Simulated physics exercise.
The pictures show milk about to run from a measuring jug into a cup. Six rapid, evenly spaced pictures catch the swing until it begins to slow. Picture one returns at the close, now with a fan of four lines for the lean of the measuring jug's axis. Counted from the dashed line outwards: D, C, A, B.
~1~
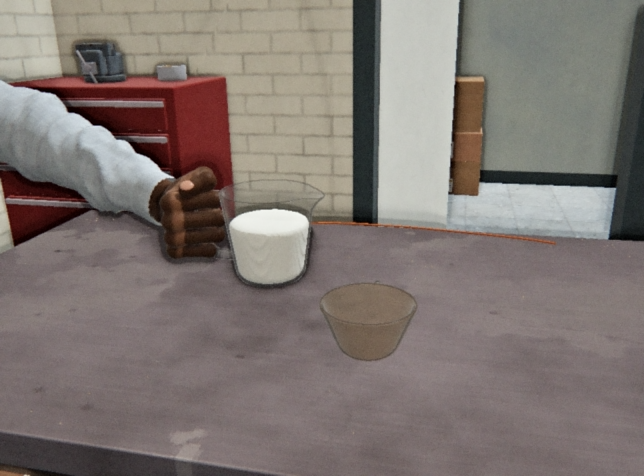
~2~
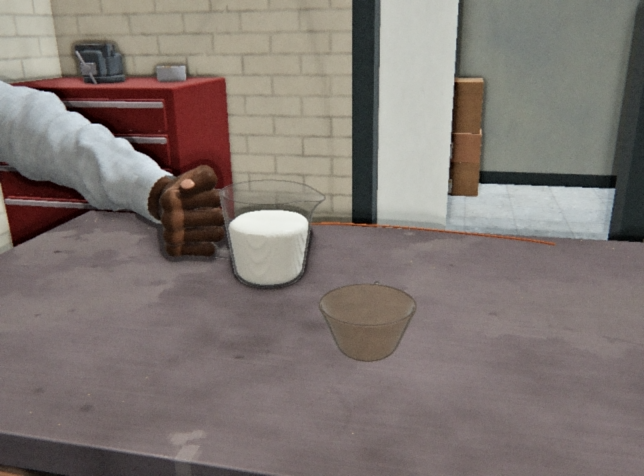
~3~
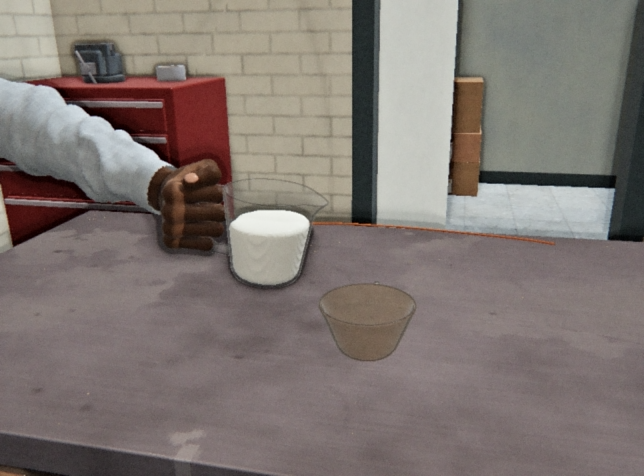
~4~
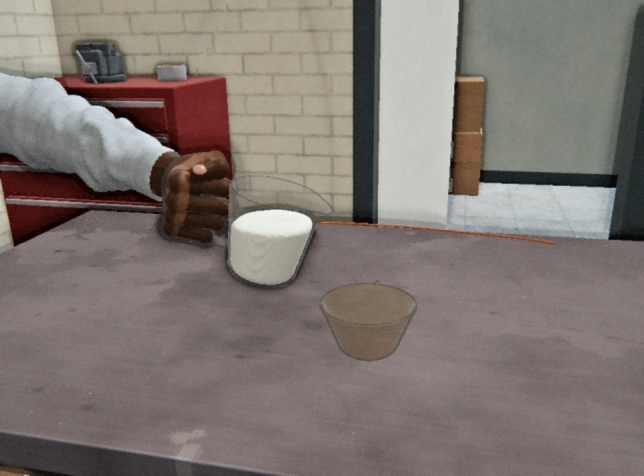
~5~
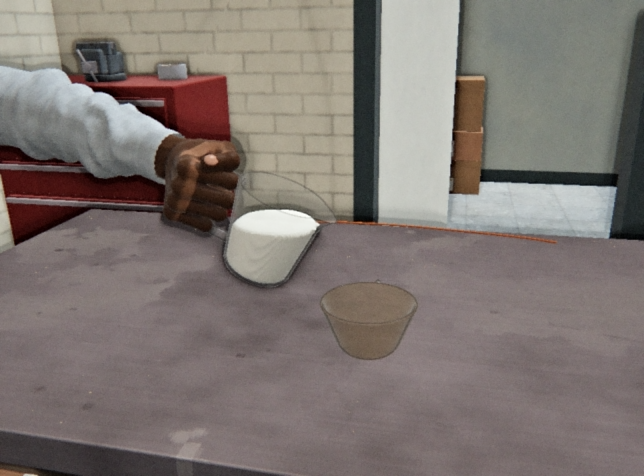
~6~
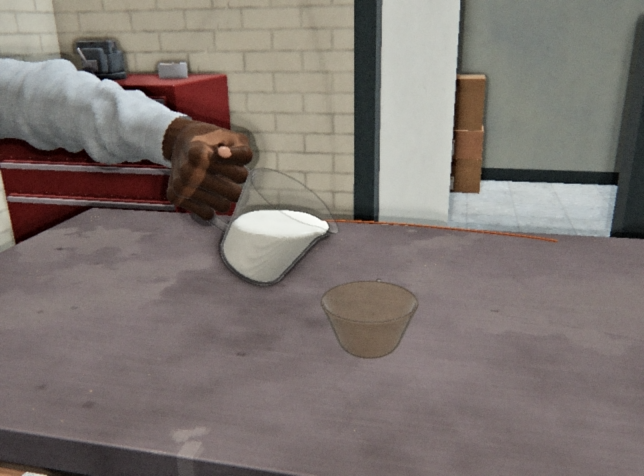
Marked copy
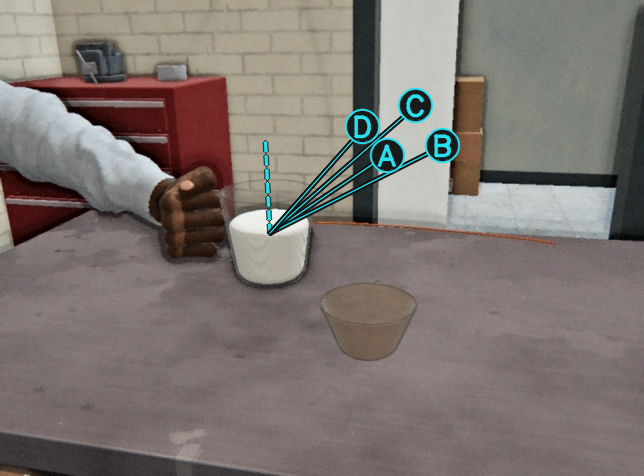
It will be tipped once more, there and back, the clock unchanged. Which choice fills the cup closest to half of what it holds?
B beats the others.
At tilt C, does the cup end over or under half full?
Under.
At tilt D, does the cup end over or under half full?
Under.
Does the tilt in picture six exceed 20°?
Yes.
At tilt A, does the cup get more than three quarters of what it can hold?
No, less.
On the marked copy, A at (372, 164); B at (427, 153); C at (403, 116); D at (352, 140).
With A, the cup ends with about 34 % of what it can hold; 3 % of the milk is spilt.
With B, the cup ends with about 50 % of what it can hold; 3 % of the milk is spilt.
With C, the cup ends with about 20 % of what it can hold; 3 % of the milk is spilt.
With D, the cup ends with about 10 % of what it can hold.
